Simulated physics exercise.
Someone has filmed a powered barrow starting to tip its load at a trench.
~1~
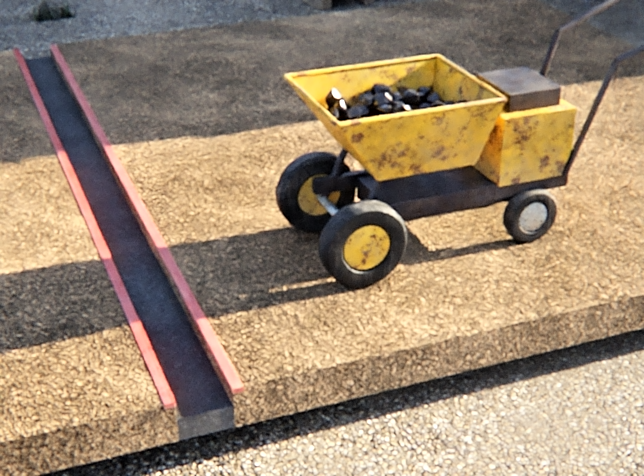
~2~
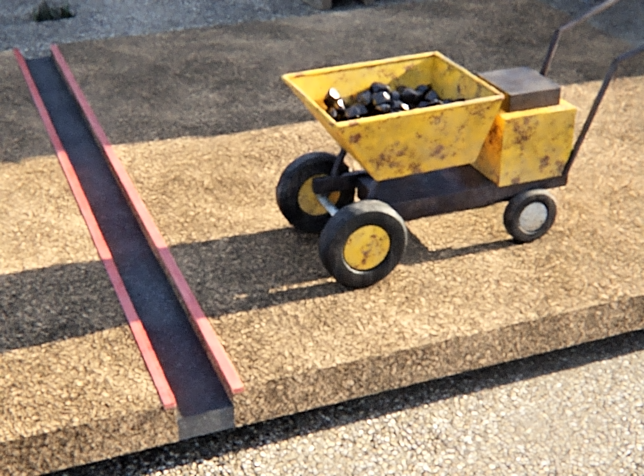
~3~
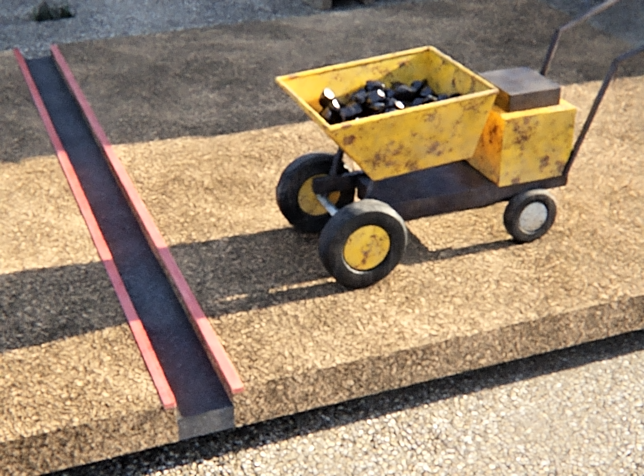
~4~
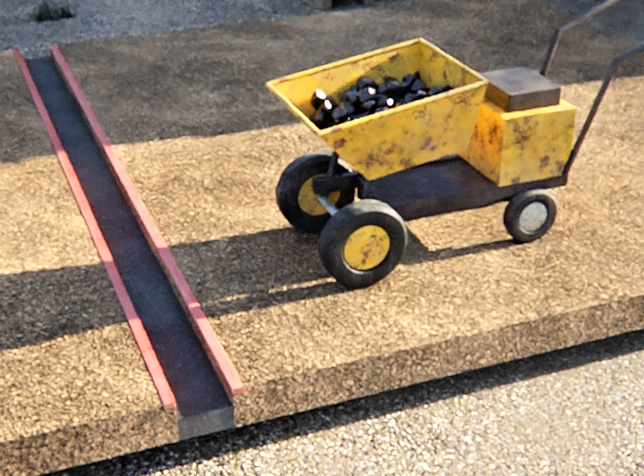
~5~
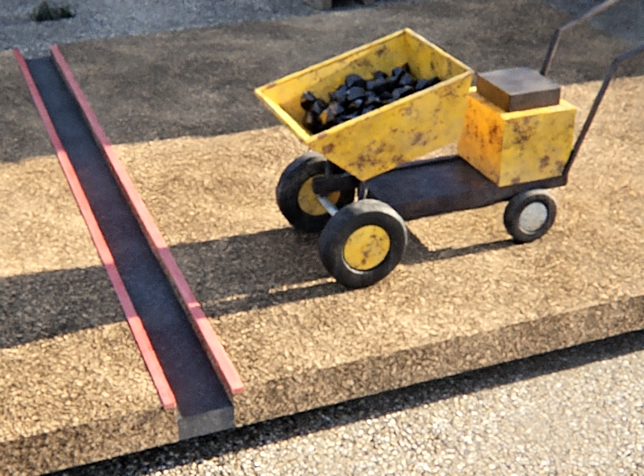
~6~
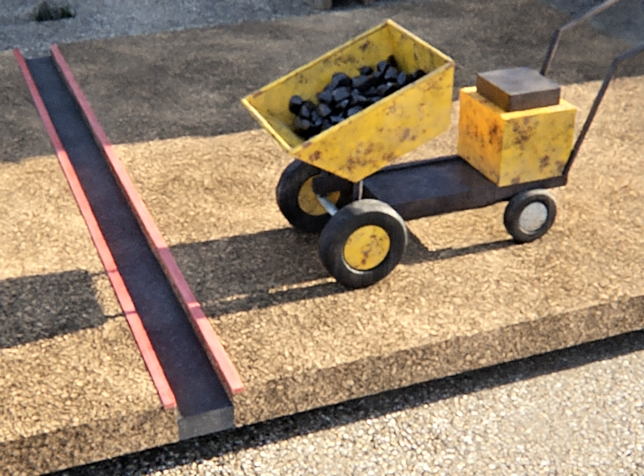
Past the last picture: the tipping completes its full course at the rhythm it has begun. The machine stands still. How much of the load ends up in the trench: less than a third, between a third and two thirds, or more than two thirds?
Partly in, a third to two thirds.
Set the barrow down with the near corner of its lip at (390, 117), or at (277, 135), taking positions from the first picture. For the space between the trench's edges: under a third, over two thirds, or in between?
At the first place under a third, at the second between a third and two thirds.
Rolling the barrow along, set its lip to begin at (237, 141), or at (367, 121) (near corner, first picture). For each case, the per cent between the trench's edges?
Estimates, in order: 0 % then 40 %.
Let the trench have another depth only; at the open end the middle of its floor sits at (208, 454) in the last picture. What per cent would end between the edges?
That would give roughly 80 percent.
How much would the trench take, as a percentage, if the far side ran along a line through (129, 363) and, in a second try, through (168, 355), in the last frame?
The first case gives close to 60 per cent and the second close to 40 per cent.
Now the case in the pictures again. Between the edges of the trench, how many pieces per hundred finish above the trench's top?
Close to 45 percent.
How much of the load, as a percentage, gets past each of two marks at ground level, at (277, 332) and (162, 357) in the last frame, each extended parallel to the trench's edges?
Near 100 % and 10 %.
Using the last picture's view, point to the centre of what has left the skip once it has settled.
Roughly at pixel (165, 284).
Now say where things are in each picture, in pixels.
In the first frame, lip of the skip at (338, 125), level; top of the load at (396, 109), lumps of coal; first edge of the trench at (215, 345); far edge at (150, 359), the trench under half as wide as the skip, and shallow for its width.
In the second frame, lip of the skip at (336, 126), tipped barely; top of the load at (394, 108).
In the third frame, lip of the skip at (329, 129), tipped barely; top of the load at (389, 106).
In the fourth frame, lip of the skip at (318, 134), tipped a little; top of the load at (411, 101).
In the fifth frame, lip of the skip at (305, 142), tipped clearly; top of the load at (411, 100).
In the sixth frame, lip of the skip at (291, 153), tipped clearly; top of the load at (398, 95); first edge of the trench at (215, 345); far edge at (150, 359).
Soon after the last picture, skip tipped steeply; all in the skip.
A little later, skip tipped right over; most in the skip; a small part short of the trench; a small part in or heaped over the trench.
Later still, skip tipped right over; a small part in the skip; about a quarter short of the trench; about half in or heaped over the trench; a small part beyond it.
By the end, skip tipped right over; a stray few in the skip; about a third short of the trench; about two thirds in or heaped over the trench; a small part beyond it.
